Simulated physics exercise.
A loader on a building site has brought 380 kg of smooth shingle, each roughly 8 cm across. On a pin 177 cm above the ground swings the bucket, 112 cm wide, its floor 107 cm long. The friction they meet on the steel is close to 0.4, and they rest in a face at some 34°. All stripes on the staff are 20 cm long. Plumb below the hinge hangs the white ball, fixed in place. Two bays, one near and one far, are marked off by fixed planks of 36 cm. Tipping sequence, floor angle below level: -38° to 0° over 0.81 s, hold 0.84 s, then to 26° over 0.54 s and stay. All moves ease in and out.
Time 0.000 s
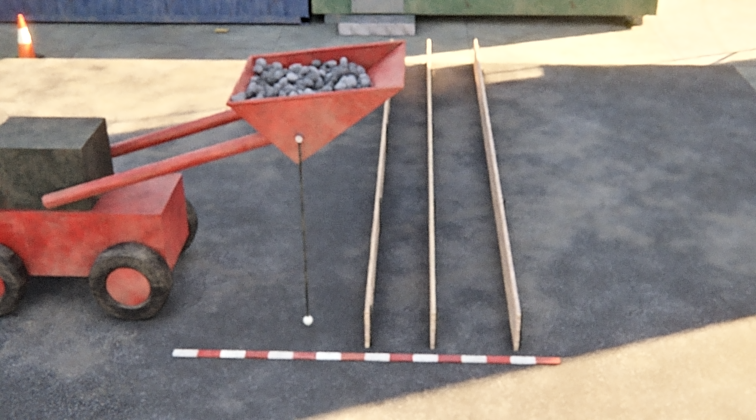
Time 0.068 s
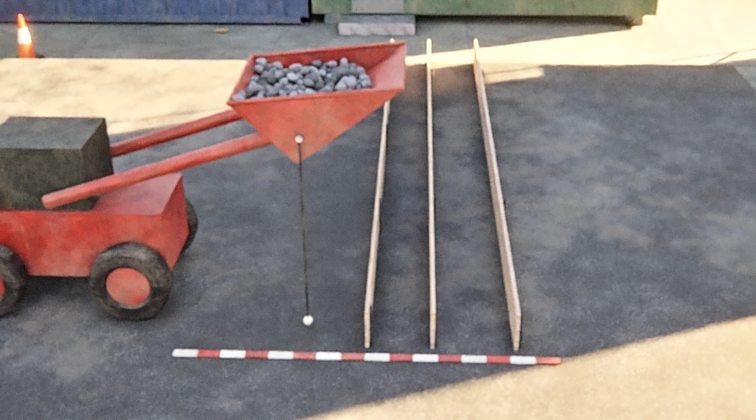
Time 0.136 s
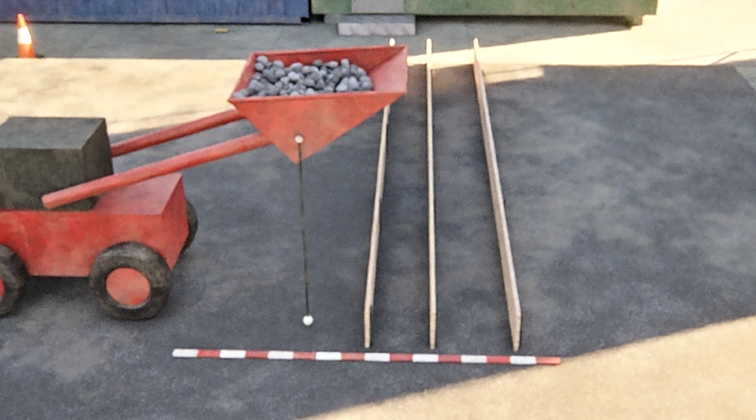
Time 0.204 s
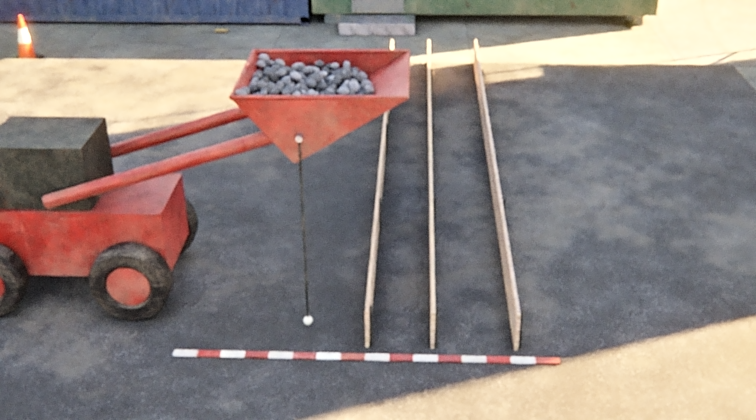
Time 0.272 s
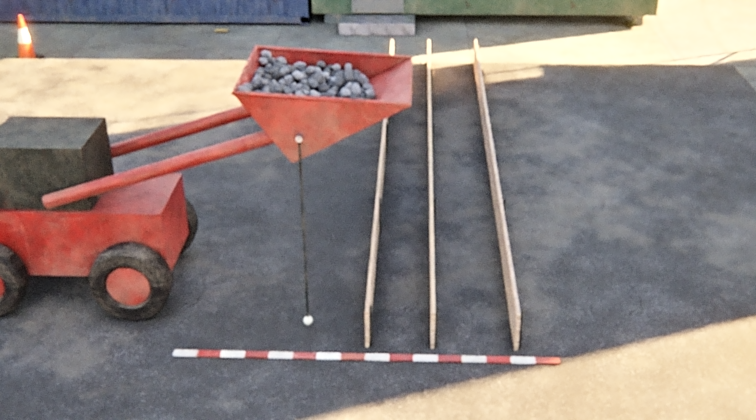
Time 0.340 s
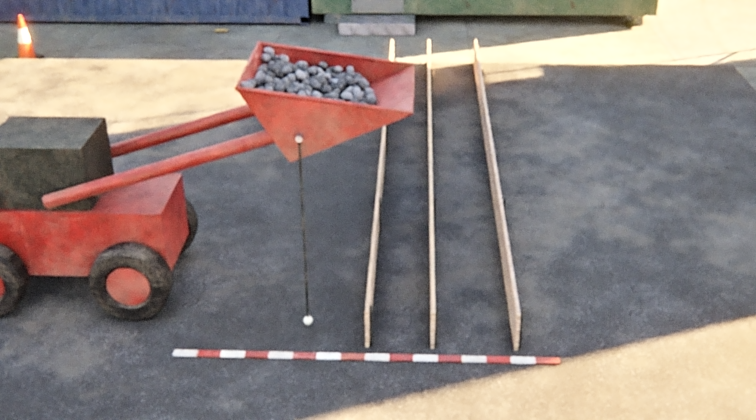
Red loader's raised bucket of grey stones slowly tilting down at its right-hand edge beside upright boards, the vehicle staying still.
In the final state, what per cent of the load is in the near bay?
About 5 percent.
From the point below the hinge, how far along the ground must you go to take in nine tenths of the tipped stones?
About 170 cm.
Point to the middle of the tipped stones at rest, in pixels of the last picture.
Resting centre: About (471, 279).
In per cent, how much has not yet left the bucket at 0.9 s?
Held: Approx. 100 %.
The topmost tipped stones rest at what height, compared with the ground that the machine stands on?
Roughly 36 cm above ground level.
After 0.6 s the floor is at -6°; 100 % in the bucket; the foremost stones are at (369, 127).
After 0.9 s the floor is at 0°; 100 % in the bucket; the foremost stones are at (376, 126).
After 2.6 s the floor is at 26°; 60 % in the bucket, 29 % in the near bay, 11 % in the far bay; the foremost stones are at (461, 278).
After 5.4 s the floor is at 26°; 0 % in the bucket, 7 % in the near bay, 93 % in the far bay; the foremost stones are at (511, 278).
